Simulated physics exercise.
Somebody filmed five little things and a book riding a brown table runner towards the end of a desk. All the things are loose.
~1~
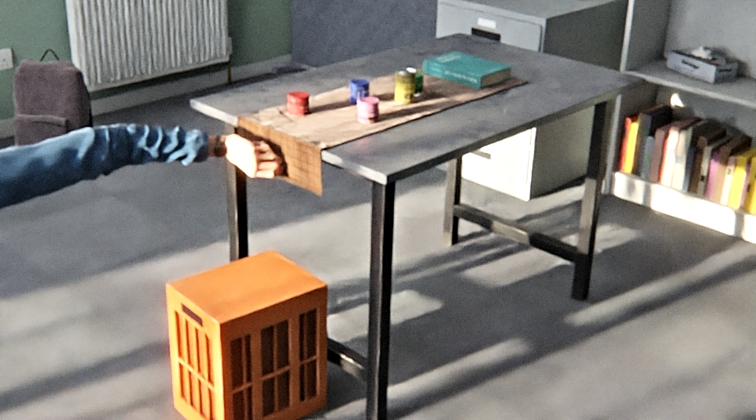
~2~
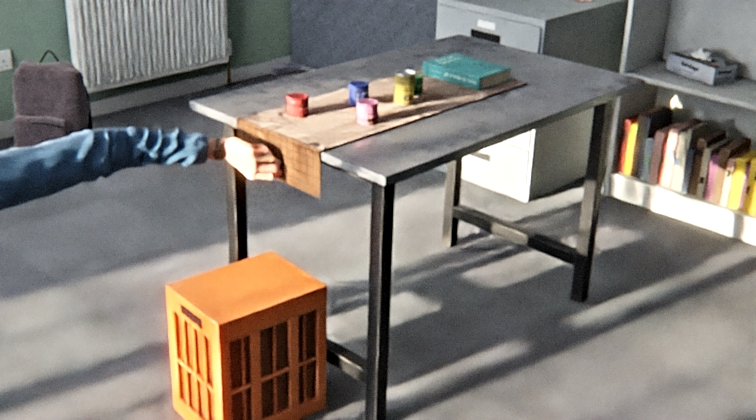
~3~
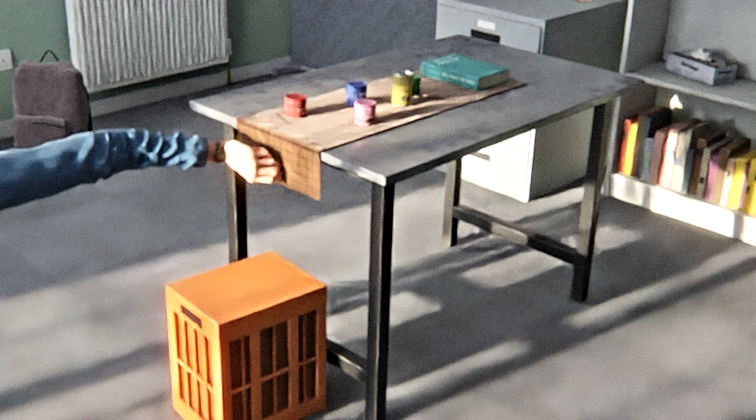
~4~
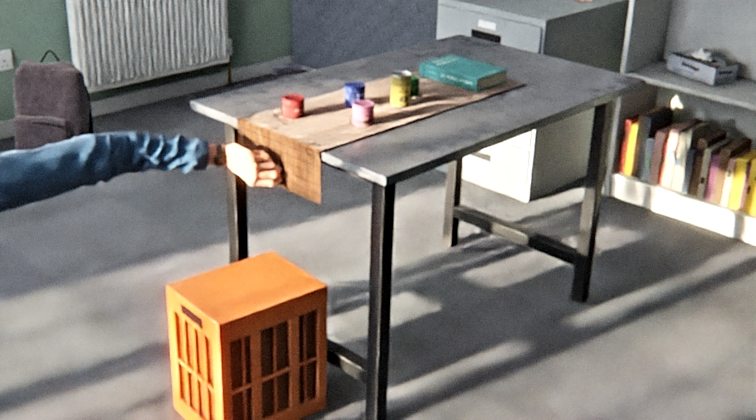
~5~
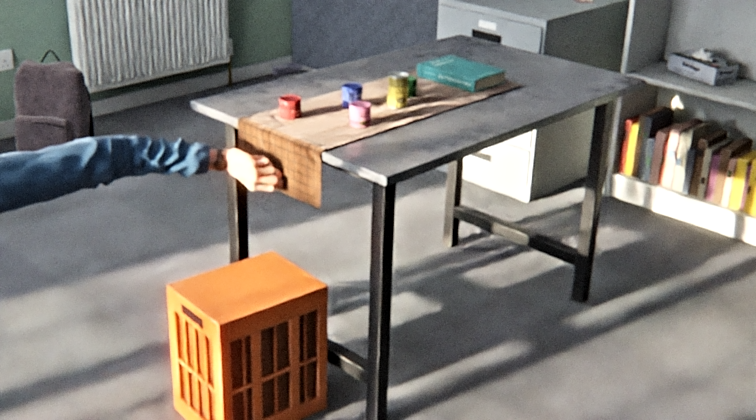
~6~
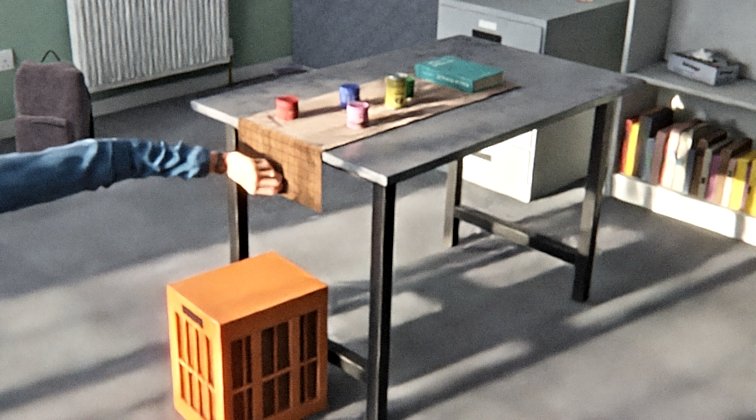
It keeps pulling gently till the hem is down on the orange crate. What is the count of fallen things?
The desk loses two.
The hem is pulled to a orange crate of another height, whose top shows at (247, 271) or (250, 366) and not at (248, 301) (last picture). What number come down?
It would be 1 and 4.
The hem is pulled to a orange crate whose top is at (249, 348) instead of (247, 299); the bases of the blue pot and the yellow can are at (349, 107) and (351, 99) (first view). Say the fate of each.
The blue pot comes down; the yellow can tumbles off.
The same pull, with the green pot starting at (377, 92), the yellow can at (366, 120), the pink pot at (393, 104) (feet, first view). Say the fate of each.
The green pot does not fall, the yellow can goes over, the pink pot survives.
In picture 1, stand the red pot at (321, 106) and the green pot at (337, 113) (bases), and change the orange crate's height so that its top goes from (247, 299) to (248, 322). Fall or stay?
The red pot is carried off, the green pot goes over.
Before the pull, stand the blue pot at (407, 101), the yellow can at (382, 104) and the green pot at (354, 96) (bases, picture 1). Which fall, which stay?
The blue pot keeps its place on top; the yellow can stays on; the green pot does not fall.
A little later, hem near (278, 217); all still up.
Next, hem near (278, 252); red pot gone.
Later still, hem on the crate; red pot and pink pot gone.
When it is over, hem on the crate; red pot and pink pot gone. The count of fallen things is two.
